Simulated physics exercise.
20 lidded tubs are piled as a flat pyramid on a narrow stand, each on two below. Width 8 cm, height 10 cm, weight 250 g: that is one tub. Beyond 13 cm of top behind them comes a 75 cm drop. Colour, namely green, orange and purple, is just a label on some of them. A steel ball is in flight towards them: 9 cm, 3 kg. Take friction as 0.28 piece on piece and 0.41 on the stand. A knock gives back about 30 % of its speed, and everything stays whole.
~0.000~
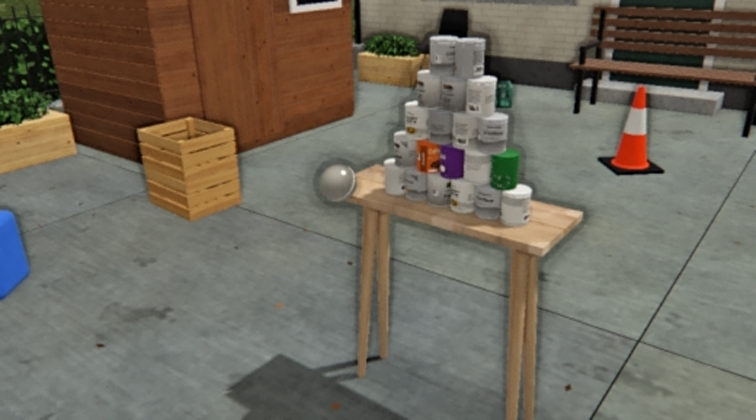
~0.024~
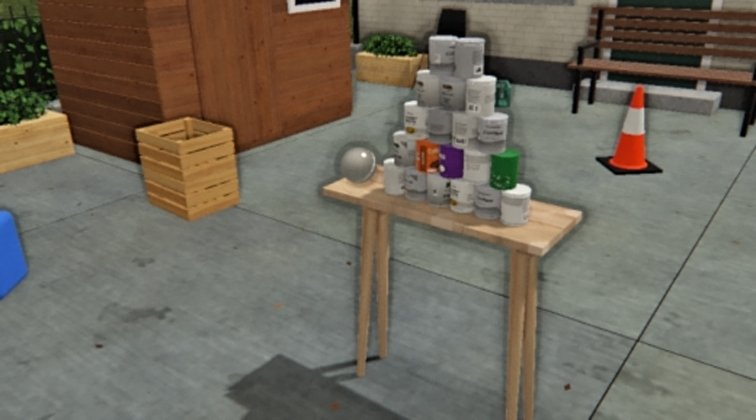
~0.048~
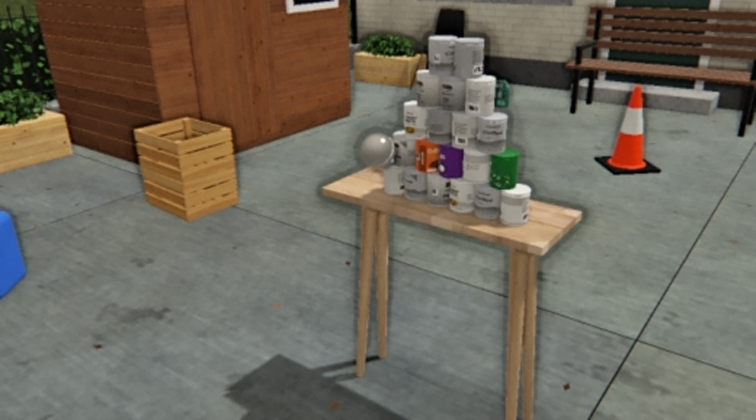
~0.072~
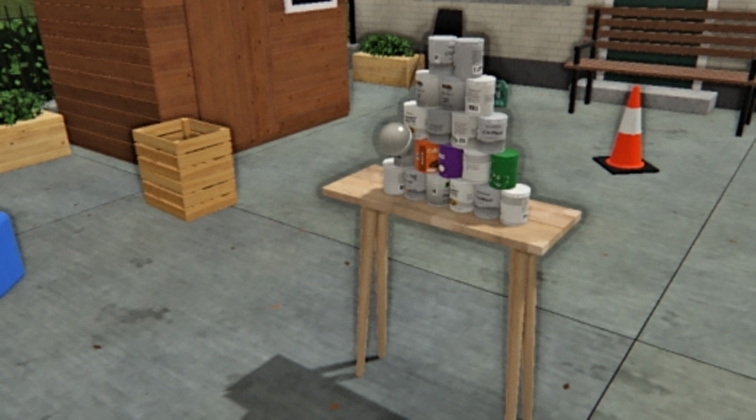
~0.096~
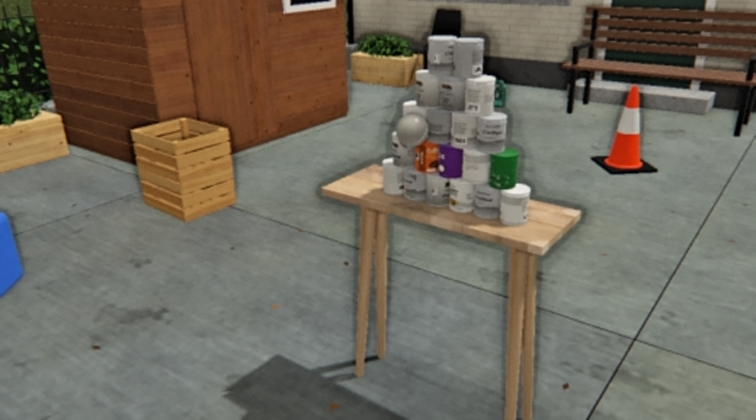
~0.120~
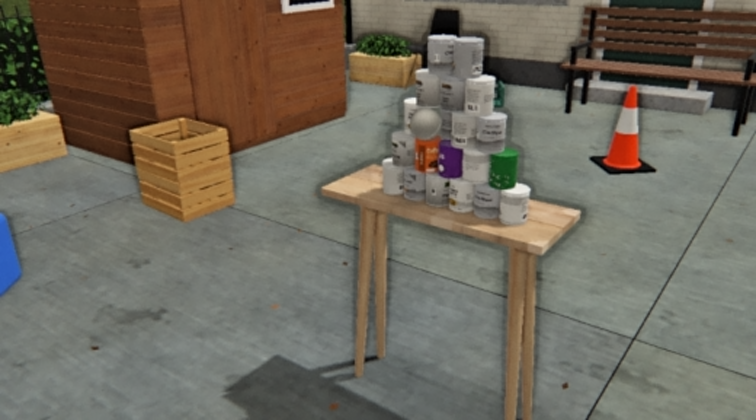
Stacked pile of tubs standing on a narrow wooden table outdoors as a grey ball flies in from the left and hits them.
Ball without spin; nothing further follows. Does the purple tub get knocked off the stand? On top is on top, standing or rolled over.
No, most likely it keeps to the stand.
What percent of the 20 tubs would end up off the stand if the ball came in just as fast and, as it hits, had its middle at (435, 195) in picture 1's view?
In that case 40 per cent.
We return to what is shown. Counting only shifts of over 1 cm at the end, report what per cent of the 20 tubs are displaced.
The shifted ones make up 30 per cent.
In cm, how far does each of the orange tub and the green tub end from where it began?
Well, the orange finishes 90 cm from where it began, while the green finishes 0 cm from its start.
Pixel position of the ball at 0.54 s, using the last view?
(556, 223), roughly.
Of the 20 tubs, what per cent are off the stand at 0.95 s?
It's 20 percent at that point.
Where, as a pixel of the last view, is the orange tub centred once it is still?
Around (458, 351).
Around 0.28 s, ball still moving; none of the 20 tubs off the stand, 5 disturbed; purple tub unmoved; orange tub upside down.
Around 0.54 s, ball still moving; 3 of the 20 tubs off the stand; purple tub unmoved; orange tub tipped 31°, 54 cm lower.
Around 0.95 s, ball still moving; 4 of the 20 tubs off the stand; purple tub unmoved; orange tub on its side.
Finally (1.2 s), ball rolling away; 4 of the 20 tubs off the stand; purple tub unmoved; orange tub on its side; green tub unmoved. Seen by the last camera, middles, purple tub near (453, 159), orange tub near (457, 351).
